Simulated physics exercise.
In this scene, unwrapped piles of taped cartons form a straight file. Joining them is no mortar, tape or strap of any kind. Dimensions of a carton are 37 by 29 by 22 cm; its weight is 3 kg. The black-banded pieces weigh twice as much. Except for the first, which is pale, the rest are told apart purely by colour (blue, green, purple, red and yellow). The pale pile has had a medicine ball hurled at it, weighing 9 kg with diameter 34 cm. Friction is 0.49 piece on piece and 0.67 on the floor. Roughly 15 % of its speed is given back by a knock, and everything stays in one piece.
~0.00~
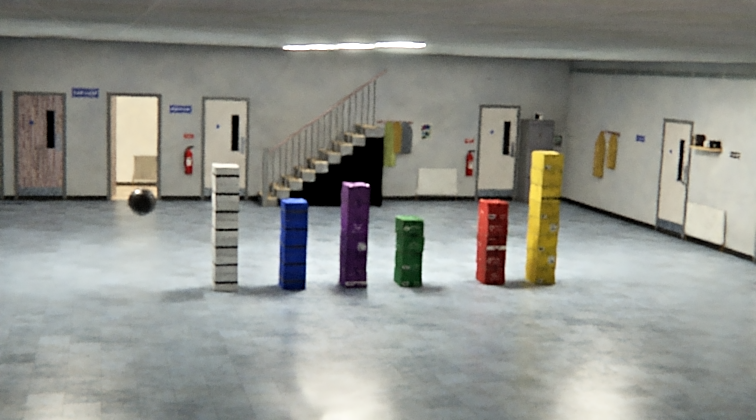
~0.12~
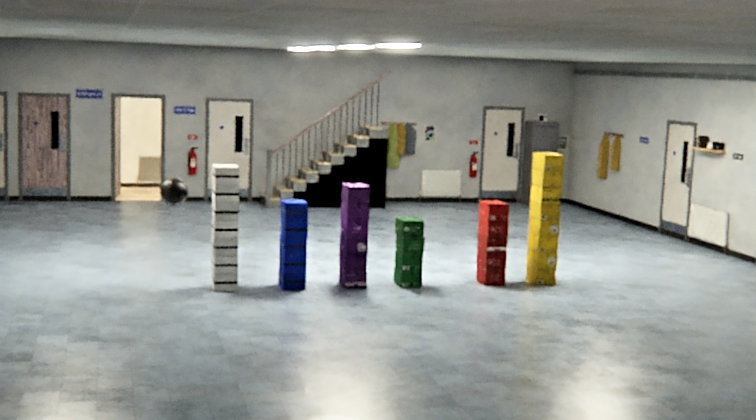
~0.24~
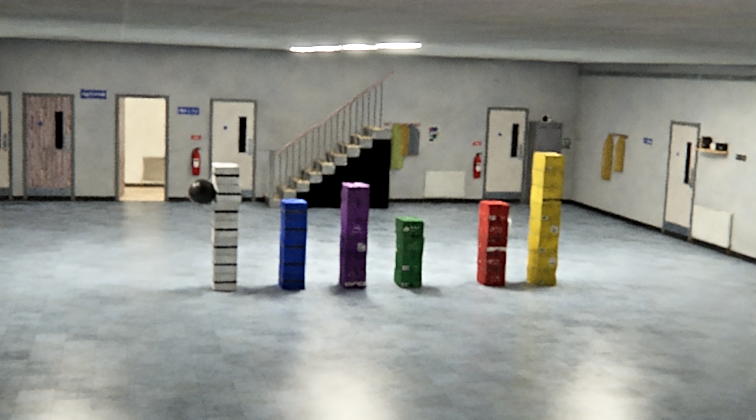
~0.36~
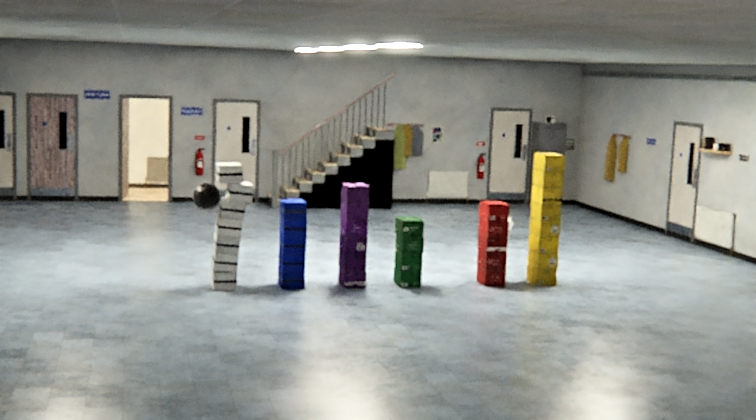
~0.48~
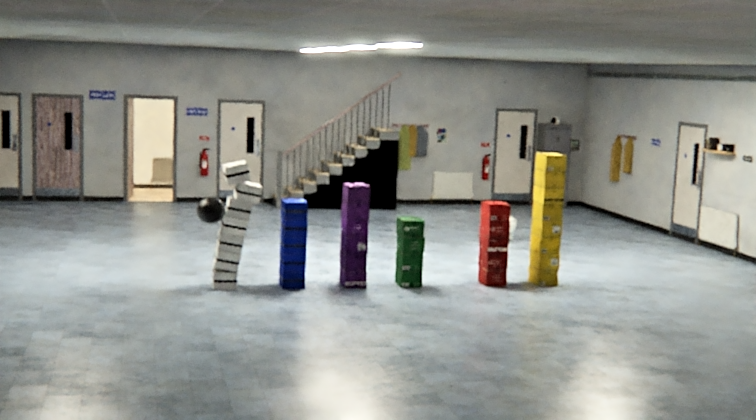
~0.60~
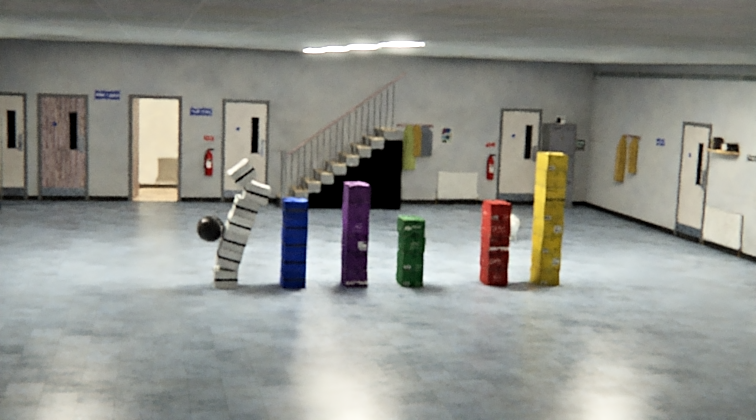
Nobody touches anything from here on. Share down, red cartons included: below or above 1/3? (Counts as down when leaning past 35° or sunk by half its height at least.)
The fallen portion never hits a third.
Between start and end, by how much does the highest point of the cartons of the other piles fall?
About 0 cm.
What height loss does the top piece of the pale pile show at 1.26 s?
About 70 cm.
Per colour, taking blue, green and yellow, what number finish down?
Down at the end: Blue 4, green 4 and yellow 0.
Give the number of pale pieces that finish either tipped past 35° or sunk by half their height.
6 pieces.
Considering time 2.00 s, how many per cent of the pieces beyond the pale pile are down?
20 per cent.
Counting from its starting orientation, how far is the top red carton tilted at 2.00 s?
0°.
Around 1.26 s, 6 of the pale pile down; none of the 5 red cartons down (0 of 28 in all colours); top red carton unmoved; top blue carton tipped 24°, 7 cm lower.
Around 2.00 s, 6 of the pale pile down; none of the 5 red cartons down (6 of 28 in all colours); top red carton unmoved; top blue carton tipped 36°, 46 cm lower.
Finally (3.3 s), 6 of the pale pile down; none of the 5 red cartons down (13 of 28 in all colours); top red carton displaced 23 mm; top green carton tipped 67°, 45 cm lower. That is 0 per cent. Seen by the last camera, middles, top red carton near (499, 210), top green carton near (477, 260).
